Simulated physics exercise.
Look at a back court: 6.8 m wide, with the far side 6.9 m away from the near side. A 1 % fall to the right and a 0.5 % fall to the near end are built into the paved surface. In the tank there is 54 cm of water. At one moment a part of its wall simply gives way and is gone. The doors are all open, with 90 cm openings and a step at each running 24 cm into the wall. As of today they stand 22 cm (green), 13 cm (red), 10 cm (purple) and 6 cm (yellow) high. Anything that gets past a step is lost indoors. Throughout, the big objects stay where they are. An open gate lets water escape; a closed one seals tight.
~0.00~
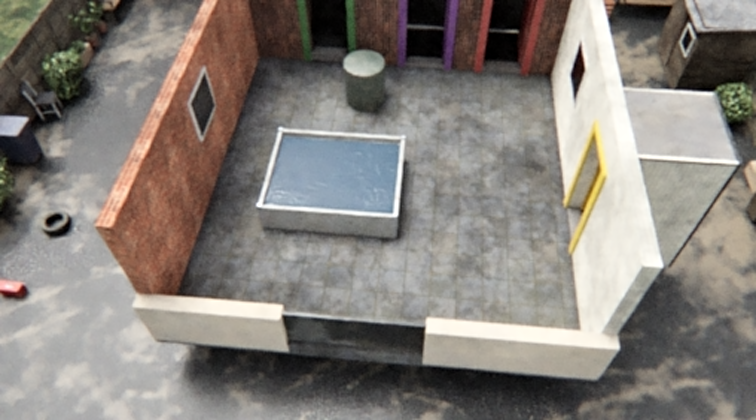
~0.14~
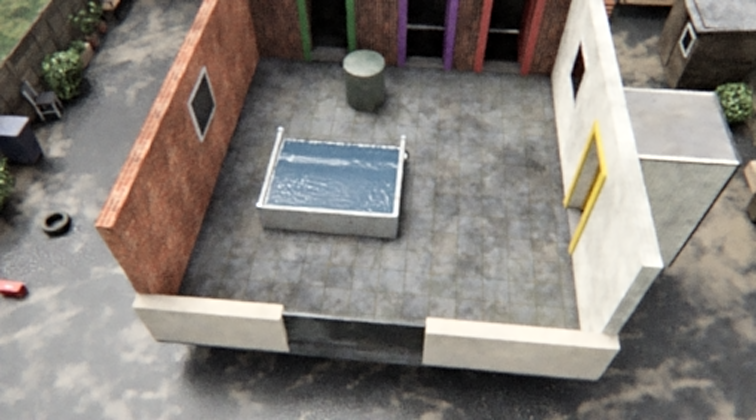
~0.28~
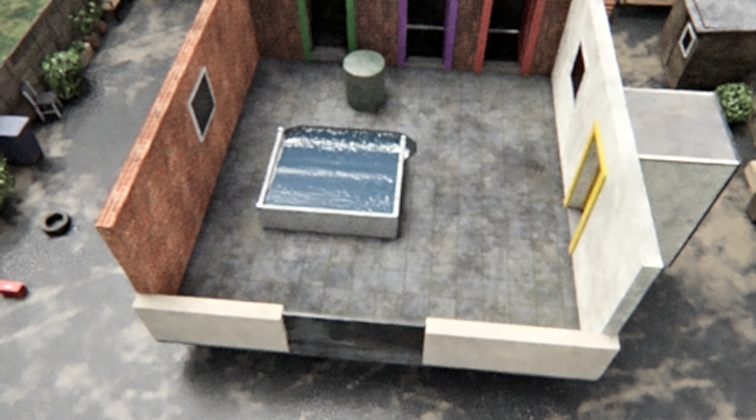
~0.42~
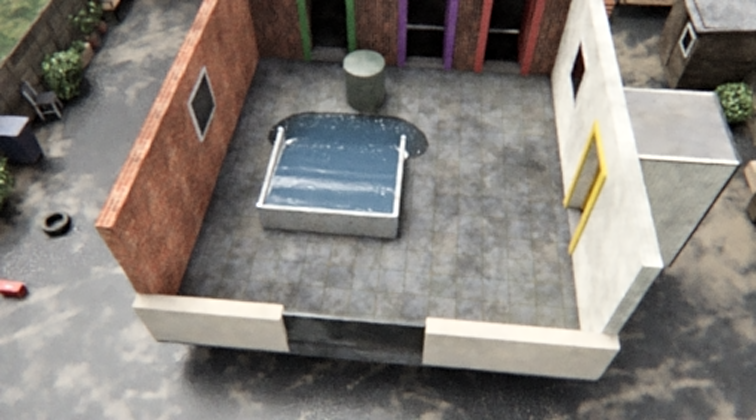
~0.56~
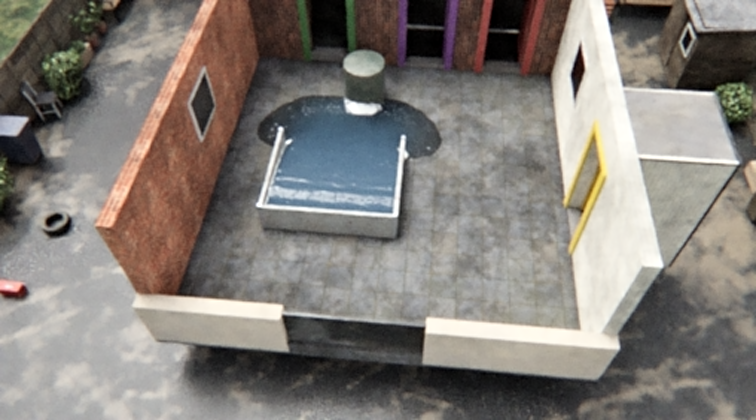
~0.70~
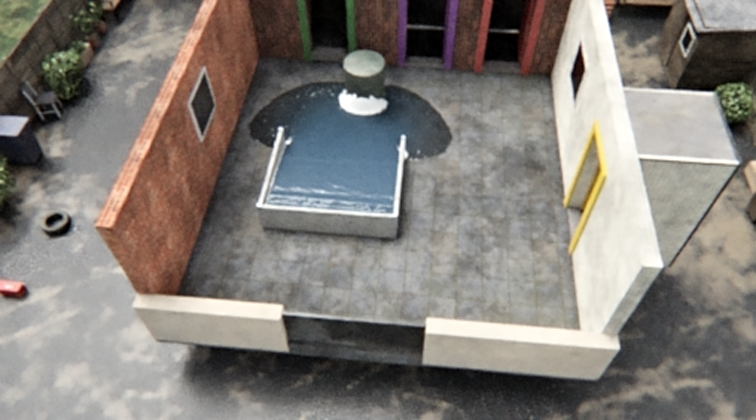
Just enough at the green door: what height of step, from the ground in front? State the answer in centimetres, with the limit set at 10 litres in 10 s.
Some 23 cm.
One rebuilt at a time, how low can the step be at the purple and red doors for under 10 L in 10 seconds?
You'd want about 18 centimetres at purple and about 12.0 centimetres at red.
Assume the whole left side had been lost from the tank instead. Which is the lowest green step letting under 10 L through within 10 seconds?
Some 13.0 cm.
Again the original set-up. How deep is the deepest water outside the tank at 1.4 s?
36 cm.
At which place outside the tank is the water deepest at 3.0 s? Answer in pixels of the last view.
Near (547, 82).
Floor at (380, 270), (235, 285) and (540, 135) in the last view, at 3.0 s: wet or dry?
Status: Clear / clear / clear.
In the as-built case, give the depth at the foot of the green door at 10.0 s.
Some 3.0 cm.
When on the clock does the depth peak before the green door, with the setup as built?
Around 2.0 s.
After 1.4 s water covers 30 % of the floor, deepest (36 cm) near (357, 119); 25 cm at the green door, 1 litre in over its 22 cm step.
After 3.0 s water covers 35 % of the floor, deepest (32 cm) near (547, 82); 19 cm at the green door, 14 litres in over its 22 cm step.
After 10.0 s water covers 95 % of the floor, deepest (14 cm) near (575, 346); 3 cm at the green door, 15 litres in over its 22 cm step.
At the green door as built, the water arrived by 1.0 s and peaked near 25 cm at 2.0 s.
Run again over the same 10 s with other heights there, 29 litres in over 19.5 cm, 3 litres over 26.5 cm. The limit of 10 litres is kept from about 23 cm up.
